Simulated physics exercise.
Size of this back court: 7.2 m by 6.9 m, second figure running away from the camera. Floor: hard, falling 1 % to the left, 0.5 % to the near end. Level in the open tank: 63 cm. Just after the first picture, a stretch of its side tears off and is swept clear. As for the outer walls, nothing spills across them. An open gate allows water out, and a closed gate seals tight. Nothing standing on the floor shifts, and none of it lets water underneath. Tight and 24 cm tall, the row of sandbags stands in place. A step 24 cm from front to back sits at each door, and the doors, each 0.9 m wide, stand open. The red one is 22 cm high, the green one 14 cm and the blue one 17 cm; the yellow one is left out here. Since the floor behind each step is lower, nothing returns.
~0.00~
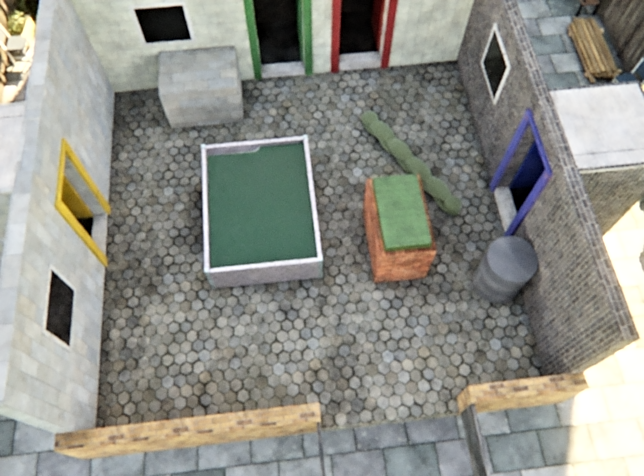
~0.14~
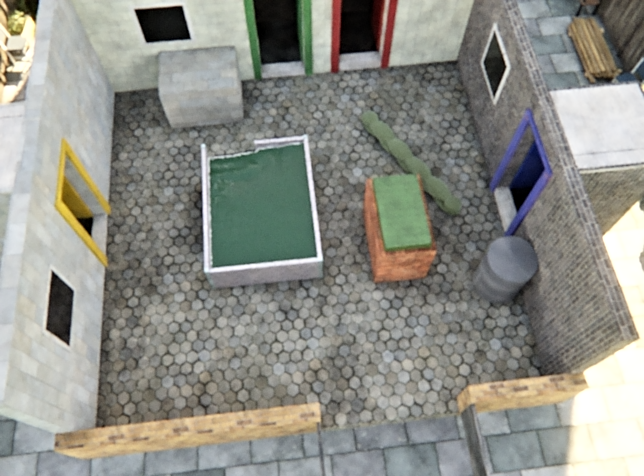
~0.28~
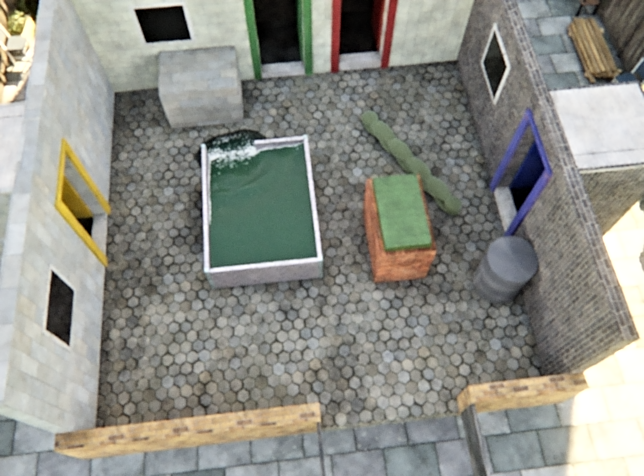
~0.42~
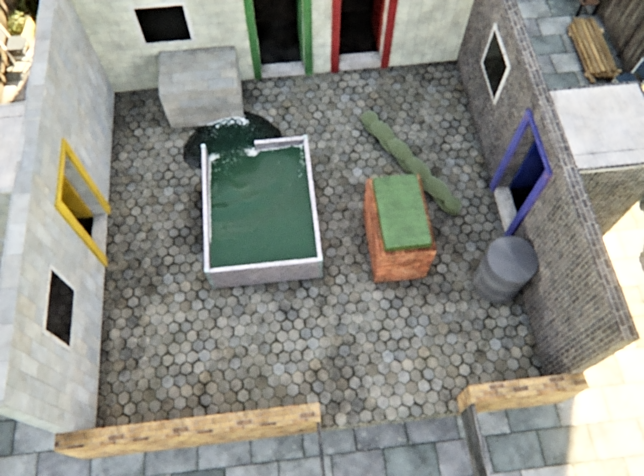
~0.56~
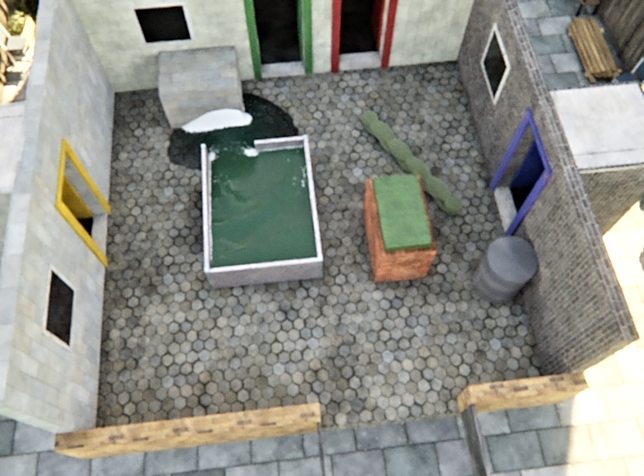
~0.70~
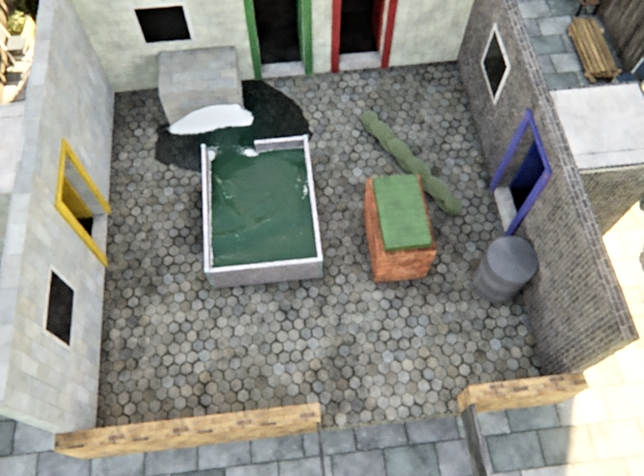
In a walled courtyard, green water pours from the tank's far side and spreads across the paving.
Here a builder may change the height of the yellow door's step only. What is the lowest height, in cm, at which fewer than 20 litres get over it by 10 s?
5 cm.
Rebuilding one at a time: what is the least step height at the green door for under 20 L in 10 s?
At the green door you'd want roughly 15 cm.
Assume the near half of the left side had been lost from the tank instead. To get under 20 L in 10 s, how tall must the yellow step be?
Required height: Approx. 28 cm.
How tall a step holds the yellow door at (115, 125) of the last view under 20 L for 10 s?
Roughly 20 cm, give or take.
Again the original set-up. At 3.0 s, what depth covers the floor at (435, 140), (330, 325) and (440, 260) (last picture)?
About 0, 0 and 0 cm.
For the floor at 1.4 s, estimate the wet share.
Roughly 15 percent of the floor is wet.
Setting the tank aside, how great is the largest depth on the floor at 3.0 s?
About 32 cm.
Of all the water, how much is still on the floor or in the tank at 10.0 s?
Roughly 98 %.
After 1.4 s water covers 15 % of the floor, deepest (46 cm) near (222, 133); it has not reached the yellow door.
After 3.0 s water covers 35 % of the floor, deepest (32 cm) near (222, 133); 8 cm at the yellow door, 0 litres in over its 7 cm step.
After 10.0 s water covers 90 % of the floor, deepest (12 cm) near (115, 100); 6 cm at the yellow door, 6 litres in over its 7 cm step.
At the yellow door as built, the water arrived by 2.0 s and peaked near 8 cm at 5.6 s.
Run again over the same 10 s with other heights there, 28 litres in over 4.5 cm, 12 litres over 6 cm. The limit of 20 litres is kept from about 5 cm up.
